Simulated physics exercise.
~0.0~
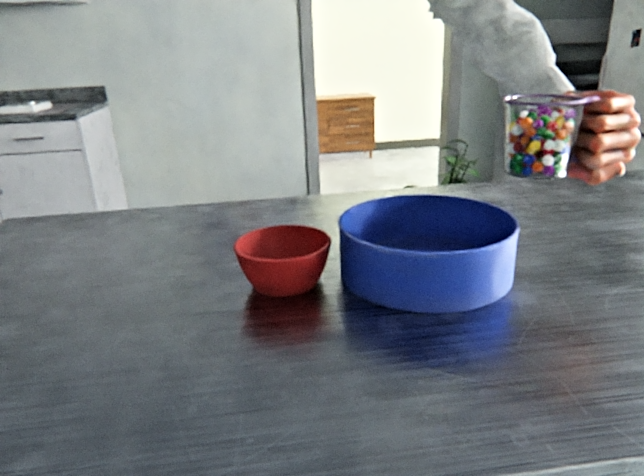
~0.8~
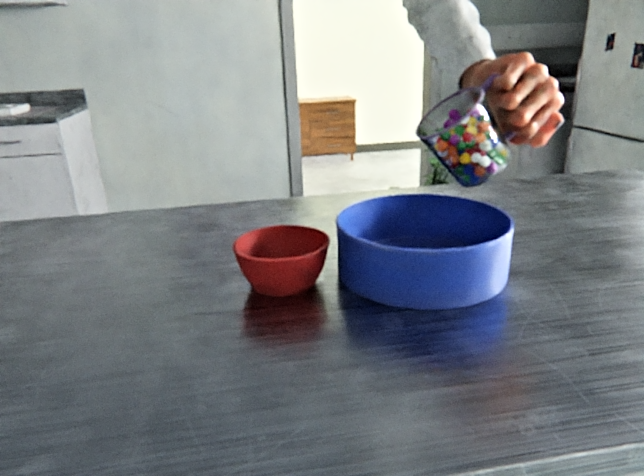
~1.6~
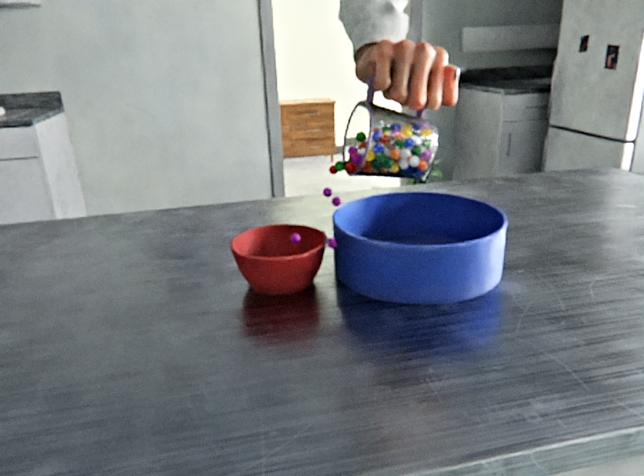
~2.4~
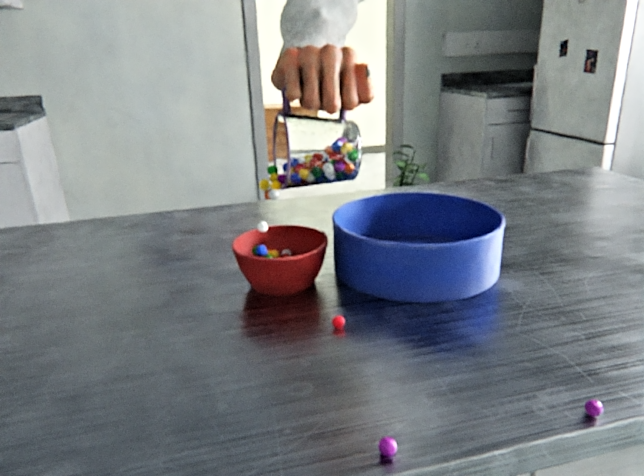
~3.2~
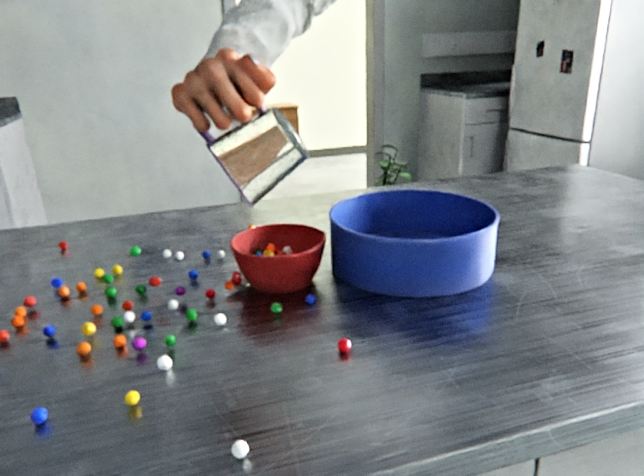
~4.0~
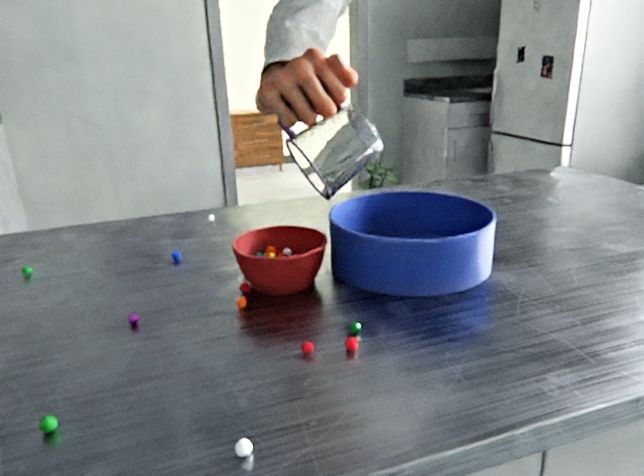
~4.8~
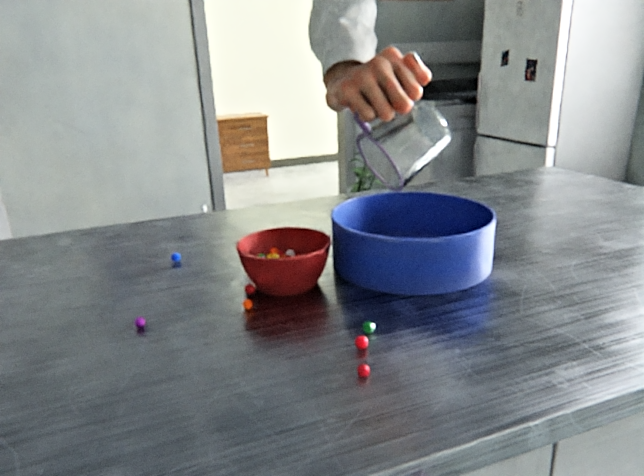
The clip shows a hand moving a clear cup of colourful marbles leftward over a blue pot and tipping it above a red bowl, so some land inside while many scatter across the table and mostly roll away, before the emptied cup moves back right, leaving the pot seemingly empty.
